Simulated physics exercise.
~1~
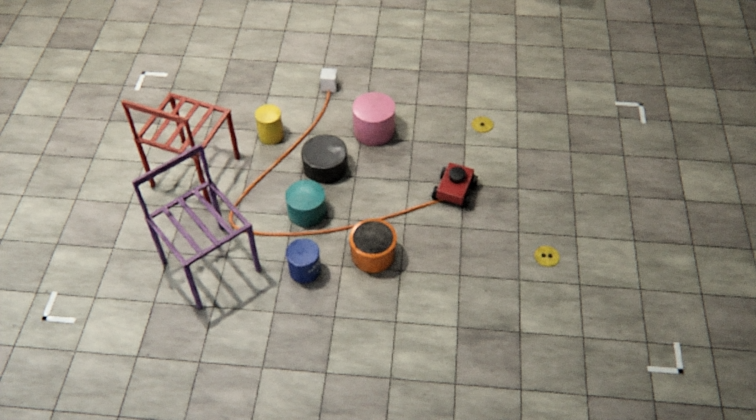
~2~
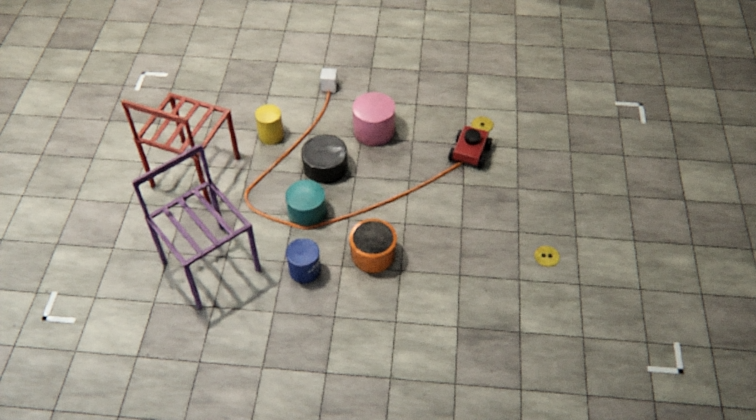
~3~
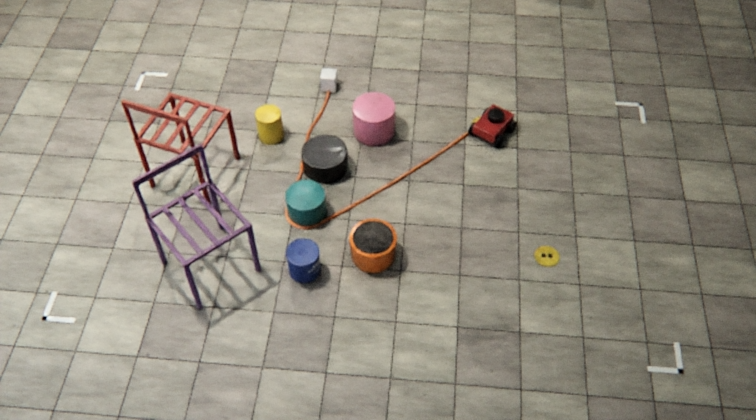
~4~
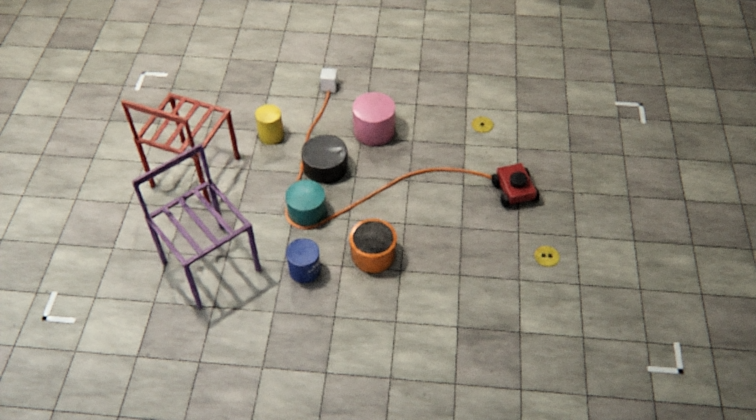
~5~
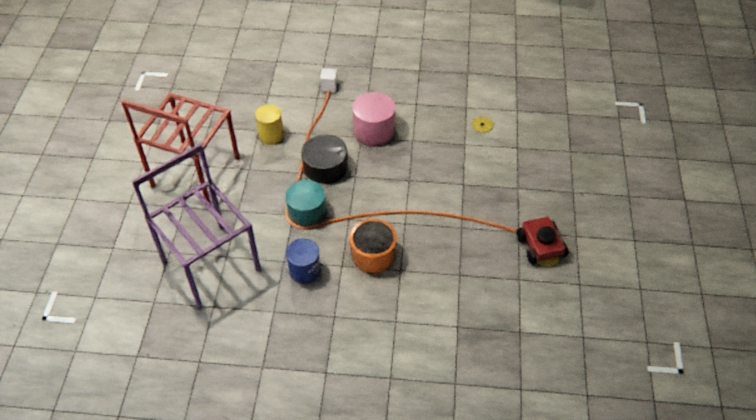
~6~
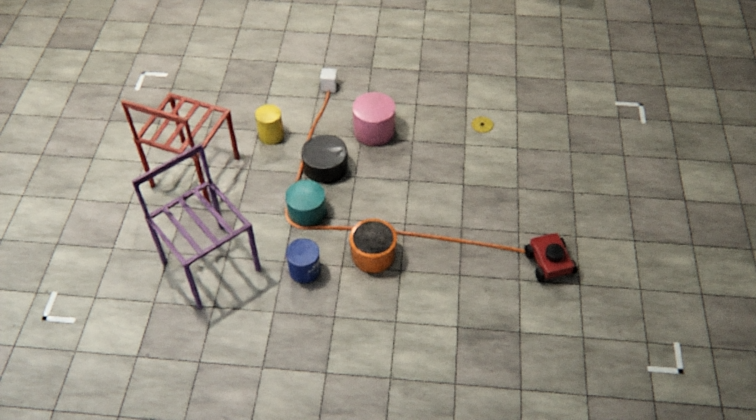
The clip shows a small red cart towing an orange lead from a white block among chairs, tubs and pots on a tiled floor. It drives up to one yellow mark, then down to another, the lead tightening around the teal tub, and everything else stays in place.
